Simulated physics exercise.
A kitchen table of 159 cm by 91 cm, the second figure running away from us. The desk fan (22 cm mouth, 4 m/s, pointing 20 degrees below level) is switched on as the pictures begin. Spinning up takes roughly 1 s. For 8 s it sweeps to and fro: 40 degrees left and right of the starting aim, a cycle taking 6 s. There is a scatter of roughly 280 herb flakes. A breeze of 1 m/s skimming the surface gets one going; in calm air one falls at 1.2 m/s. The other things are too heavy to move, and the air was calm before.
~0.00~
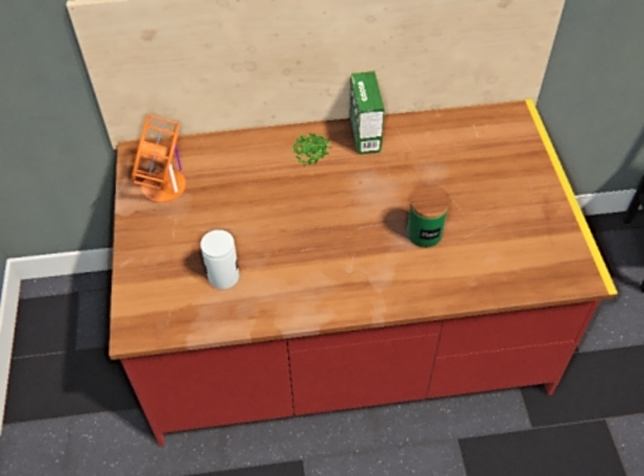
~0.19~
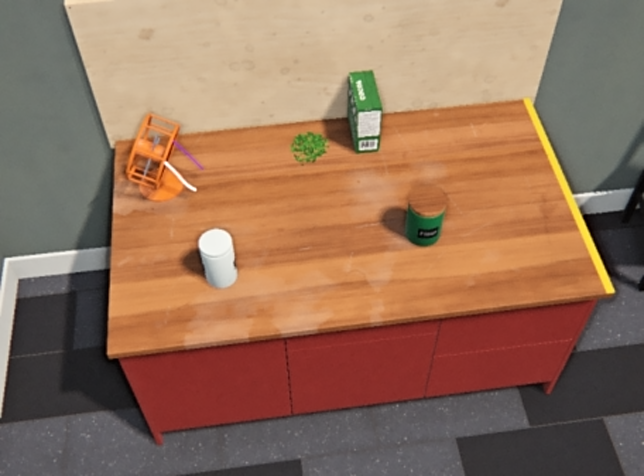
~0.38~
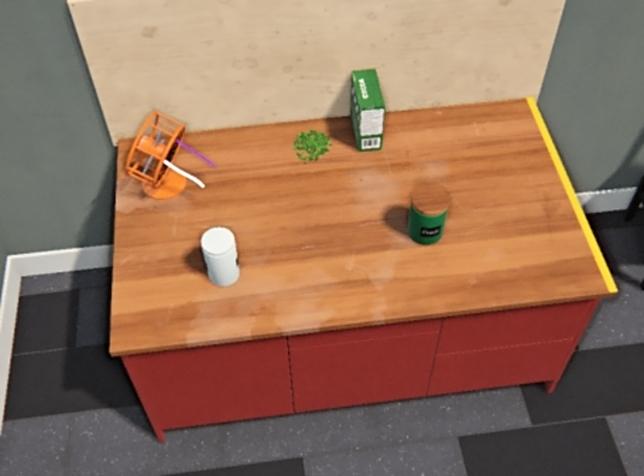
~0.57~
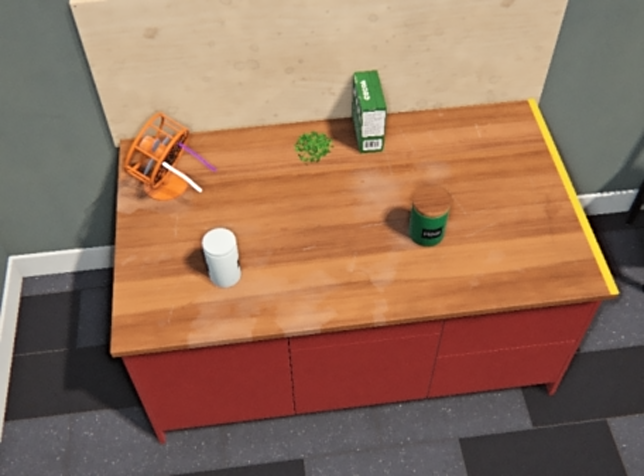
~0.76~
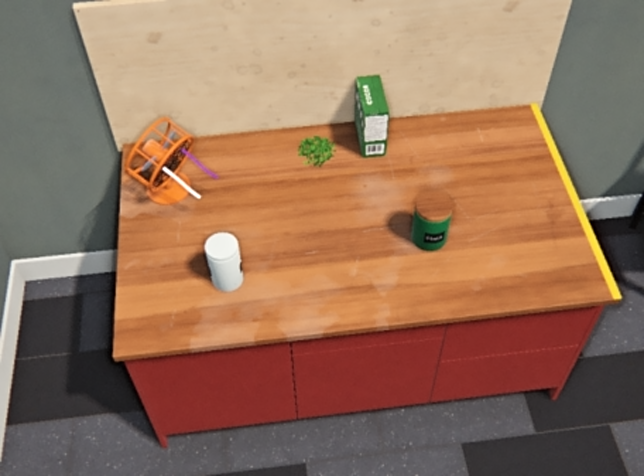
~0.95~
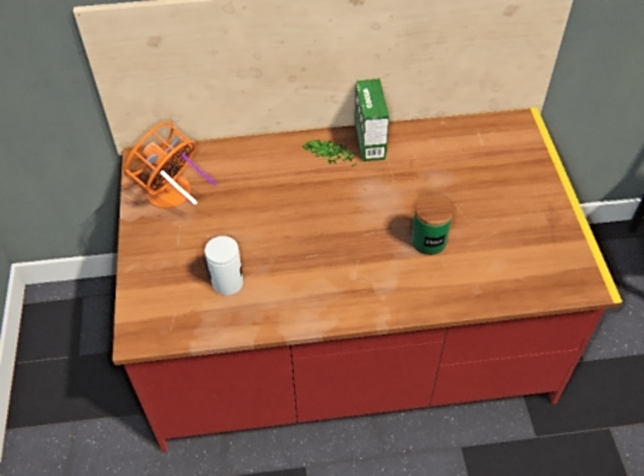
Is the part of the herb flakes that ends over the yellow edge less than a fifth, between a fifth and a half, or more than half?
The share over the yellow edge is from a fifth to a half.
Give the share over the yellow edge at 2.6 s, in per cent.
About 1 %.
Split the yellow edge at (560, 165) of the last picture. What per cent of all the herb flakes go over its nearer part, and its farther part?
About 30 % nearer and 4 % farther.
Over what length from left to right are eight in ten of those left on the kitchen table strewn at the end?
Roughly 20 cm.
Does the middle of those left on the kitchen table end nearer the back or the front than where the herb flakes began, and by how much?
Towards the back, some 15 cm.
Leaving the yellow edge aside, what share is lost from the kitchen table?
Some 0 per cent.
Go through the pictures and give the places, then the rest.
In the first frame, the middle of the herb flakes is near (311, 148), none has stirred yet and the mouth of the desk fan is at (155, 153).
In the second frame, the middle of the herb flakes is near (309, 145), none has stirred yet and the yellow edge is centred on (568, 185).
In the third frame, the middle of the herb flakes is near (312, 144), none has stirred yet, the top of a carton is at (368, 88) and the top of a jar is at (430, 199).
In the fourth frame, the middle of the herb flakes is near (313, 145), none has stirred yet and the head of the desk fan has turned about 22 degrees towards the front.
In the fifth frame, the middle of the herb flakes is near (317, 151) and about 5 % have left their places.
In the sixth frame, the middle of the herb flakes is near (328, 151), the farthest in sight from the desk fan is at (352, 155), about 55 % have left their places and the head of the desk fan has turned about 34 degrees towards the front.
After 1.6 s, 0 % are over the yellow edge; the middle of those left on the top is near (356, 140); 2 % are gone or lie where they will stay.
After 2.6 s, 1 % are over the yellow edge; the middle of those left on the top is near (356, 140); 3 % are gone or lie where they will stay.
After 4.4 s, 11 % are over the yellow edge; the middle of those left on the top is near (353, 126); 35 % are gone or lie where they will stay.
After 8.0 s, at the end, 35 % are over the yellow edge; the middle of those left on the top is near (352, 124).
